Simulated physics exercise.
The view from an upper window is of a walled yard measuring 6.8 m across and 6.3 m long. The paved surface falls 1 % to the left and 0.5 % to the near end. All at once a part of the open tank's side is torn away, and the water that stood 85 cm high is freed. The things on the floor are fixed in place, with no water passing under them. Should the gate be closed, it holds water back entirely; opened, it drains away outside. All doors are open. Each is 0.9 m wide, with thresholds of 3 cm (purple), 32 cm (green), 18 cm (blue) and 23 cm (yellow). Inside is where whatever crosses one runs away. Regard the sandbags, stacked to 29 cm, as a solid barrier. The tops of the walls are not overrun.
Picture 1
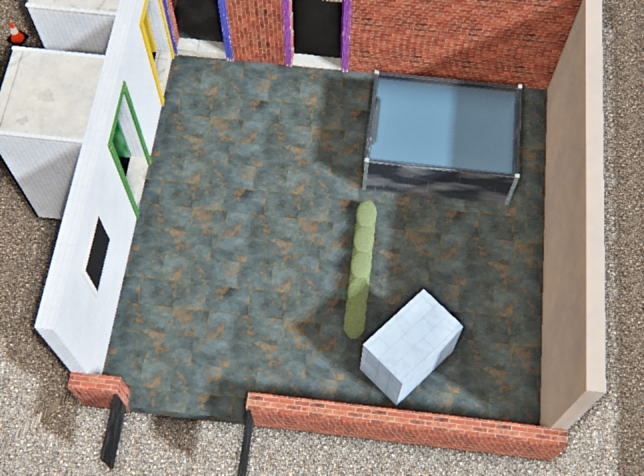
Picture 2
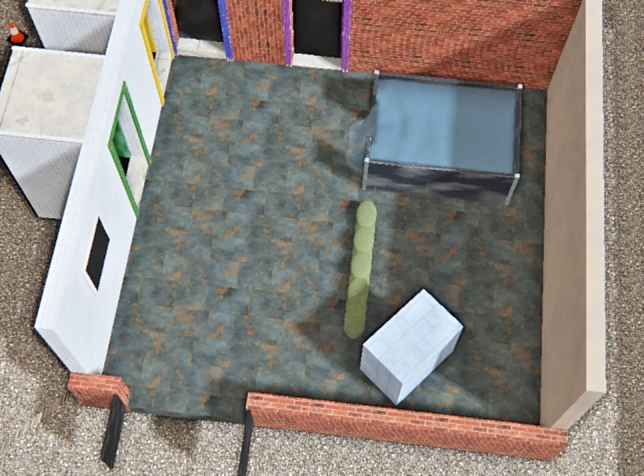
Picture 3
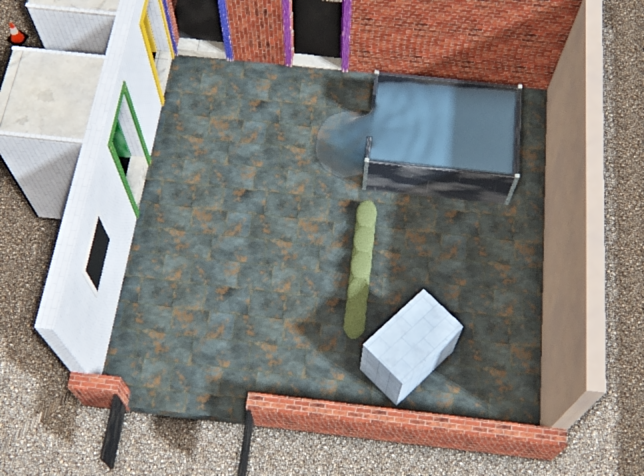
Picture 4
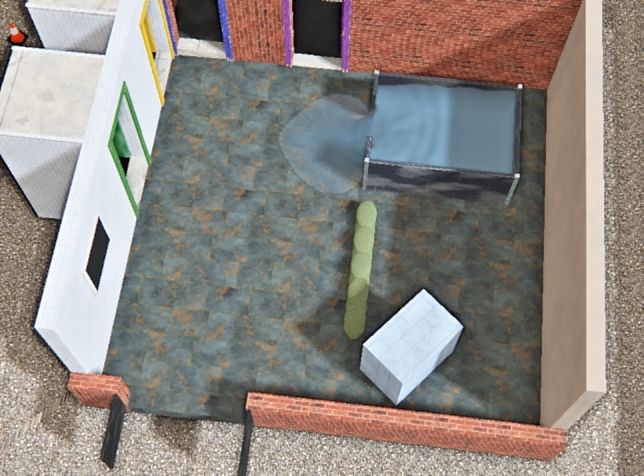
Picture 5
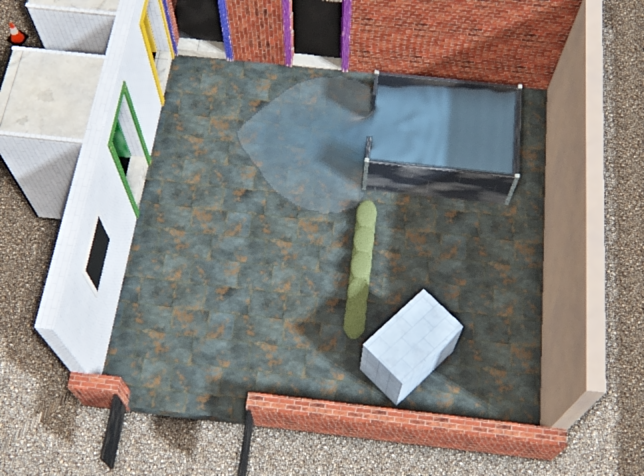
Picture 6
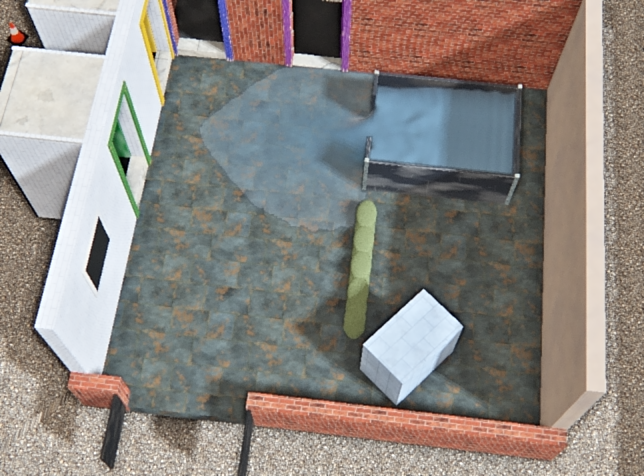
The footage shows a walled yard with an open tank of water, a green row of sandbags and a pale box; water pours from the tank's left side and spreads leftward across the dark paving in a widening, thinning sheet.
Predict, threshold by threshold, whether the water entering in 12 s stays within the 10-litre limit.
The purple door breaches the limit, the green door never breaches the limit, the blue door breaches the limit, the yellow door breaches the limit.
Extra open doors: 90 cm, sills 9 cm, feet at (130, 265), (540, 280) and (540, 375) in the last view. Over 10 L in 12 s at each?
The first one exceeds it, the second one doesn't reach it, and the third one doesn't reach it.
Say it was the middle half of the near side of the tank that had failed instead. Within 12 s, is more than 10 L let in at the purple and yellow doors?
At the purple door the limit is surpassed; at the yellow door it is not exceeded.
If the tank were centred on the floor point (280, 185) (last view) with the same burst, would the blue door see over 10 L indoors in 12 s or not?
Blue: Too much.
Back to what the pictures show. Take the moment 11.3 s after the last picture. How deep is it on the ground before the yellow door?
About 7.5 cm.
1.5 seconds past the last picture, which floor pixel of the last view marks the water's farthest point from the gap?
I'd put it close to (110, 343).
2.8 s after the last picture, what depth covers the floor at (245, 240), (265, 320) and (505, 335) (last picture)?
2, 1 and 0 cm.
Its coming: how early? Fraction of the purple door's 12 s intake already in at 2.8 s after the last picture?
Fraction in by then: Around 45 per cent.
Then, 0.7 s after the last picture water covers 35 % of the floor and is deepest (46 cm) near (361, 149); purple door 7 cm at the sill, 17 L in, green door 23 cm at the sill, 0 L in, blue door 13 cm at the sill, 0 L in, yellow door 30 cm at the sill, 0 L in.
Then, 1.5 s after the last picture water covers 40 % of the floor and is deepest (46 cm) near (172, 62); purple door 5 cm at the sill, 45 L in, green door 28 cm at the sill, 0 L in, blue door 23 cm at the sill, 9 L in, yellow door 40 cm at the sill, 42 L in.
Then, 2.8 s after the last picture water covers 45 % of the floor and is deepest (30 cm) near (172, 62); purple door 4 cm at the sill, 66 L in, green door 20 cm at the sill, 0 L in, blue door 25 cm at the sill, 55 L in, yellow door 24 cm at the sill, 109 L in.
Then, 6.3 s after the last picture water covers 60 % of the floor and is deepest (20 cm) near (107, 354); purple door 8 cm at the sill, 101 L in, green door 12 cm at the sill, 0 L in, blue door 13 cm at the sill, 68 L in, yellow door 14 cm at the sill, 116 L in.
Then, 11.3 s after the last picture water covers 80 % of the floor and is deepest (12 cm) near (102, 376); purple door 5 cm at the sill, 141 L in, green door 9 cm at the sill, 0 L in, blue door 7 cm at the sill, 69 L in, yellow door 8 cm at the sill, 116 L in.
